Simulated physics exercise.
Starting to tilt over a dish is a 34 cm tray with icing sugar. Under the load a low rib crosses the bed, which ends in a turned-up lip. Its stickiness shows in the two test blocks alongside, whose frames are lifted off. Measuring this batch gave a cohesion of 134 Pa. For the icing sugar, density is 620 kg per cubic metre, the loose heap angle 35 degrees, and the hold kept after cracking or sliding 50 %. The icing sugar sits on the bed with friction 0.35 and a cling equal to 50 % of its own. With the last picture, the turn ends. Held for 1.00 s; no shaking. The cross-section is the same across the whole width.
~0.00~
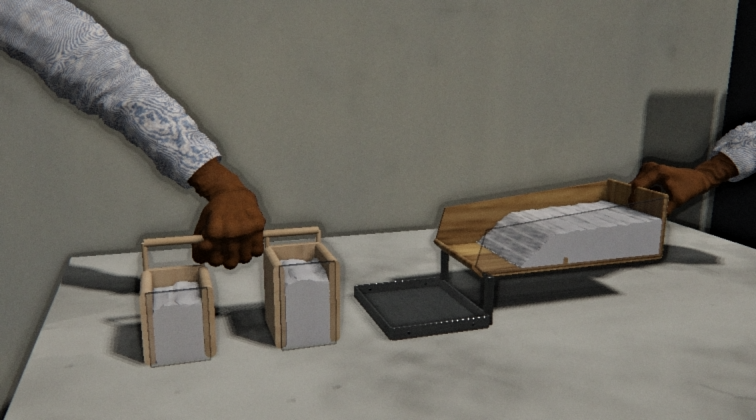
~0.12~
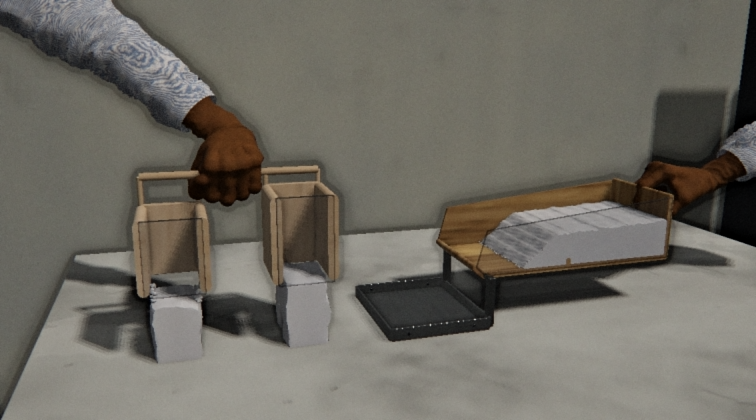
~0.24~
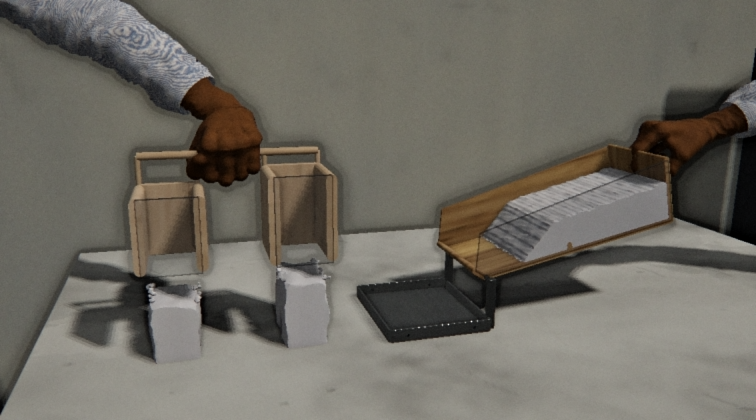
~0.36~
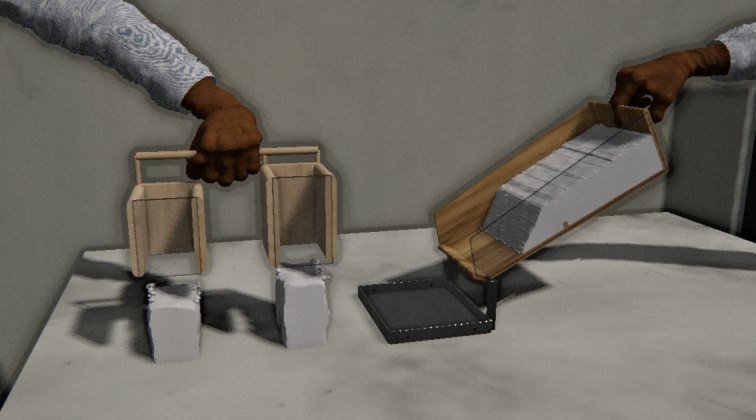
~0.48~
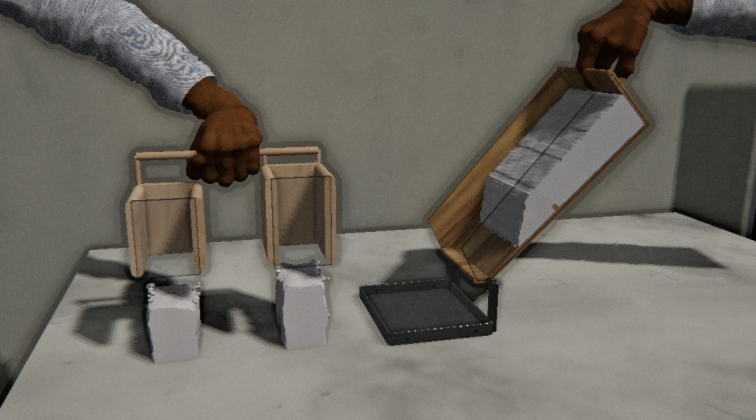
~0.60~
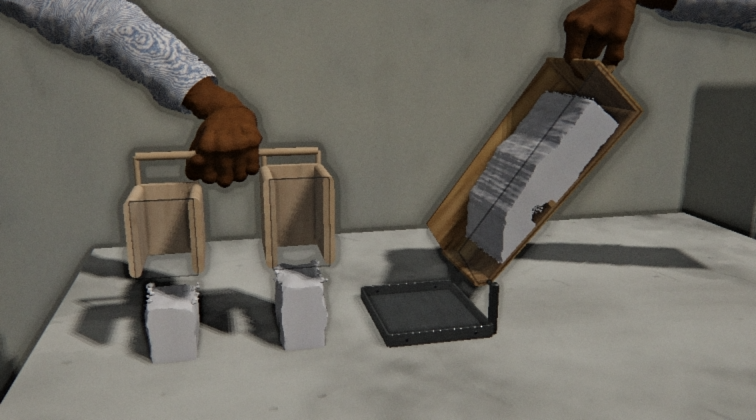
A brown hand in a pale patterned sleeve lifts a pair of joined wooden boxes off two white powdery blocks at left, which settle slightly with crumbly tops. At right, another hand then raises the far end of a wooden tray, tilting its white load steeply toward a low dark dish, and the load shifts a little downslope. The marble-like tabletop stands before a plain grey wall, seen from slightly above by a still camera.
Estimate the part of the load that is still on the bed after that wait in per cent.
My estimate is 32 percent.
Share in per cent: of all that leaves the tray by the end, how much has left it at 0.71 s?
I'd put it near 0 per cent.
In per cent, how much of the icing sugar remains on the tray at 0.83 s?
Around 80 %.
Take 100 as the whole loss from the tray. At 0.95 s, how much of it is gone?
Estimate: Near 60 %.
After 0.71 s, the tilt is 48 degrees and 99 % is on the bed.
After 0.83 s, the tilt is 48 degrees and 79 % is on the bed.
After 0.95 s, the tilt is 48 degrees and 57 % is on the bed.
After 1.07 s, the tilt is 48 degrees and 43 % is on the bed.
After 1.57 s, the tilt is 48 degrees and 32 % is on the bed.
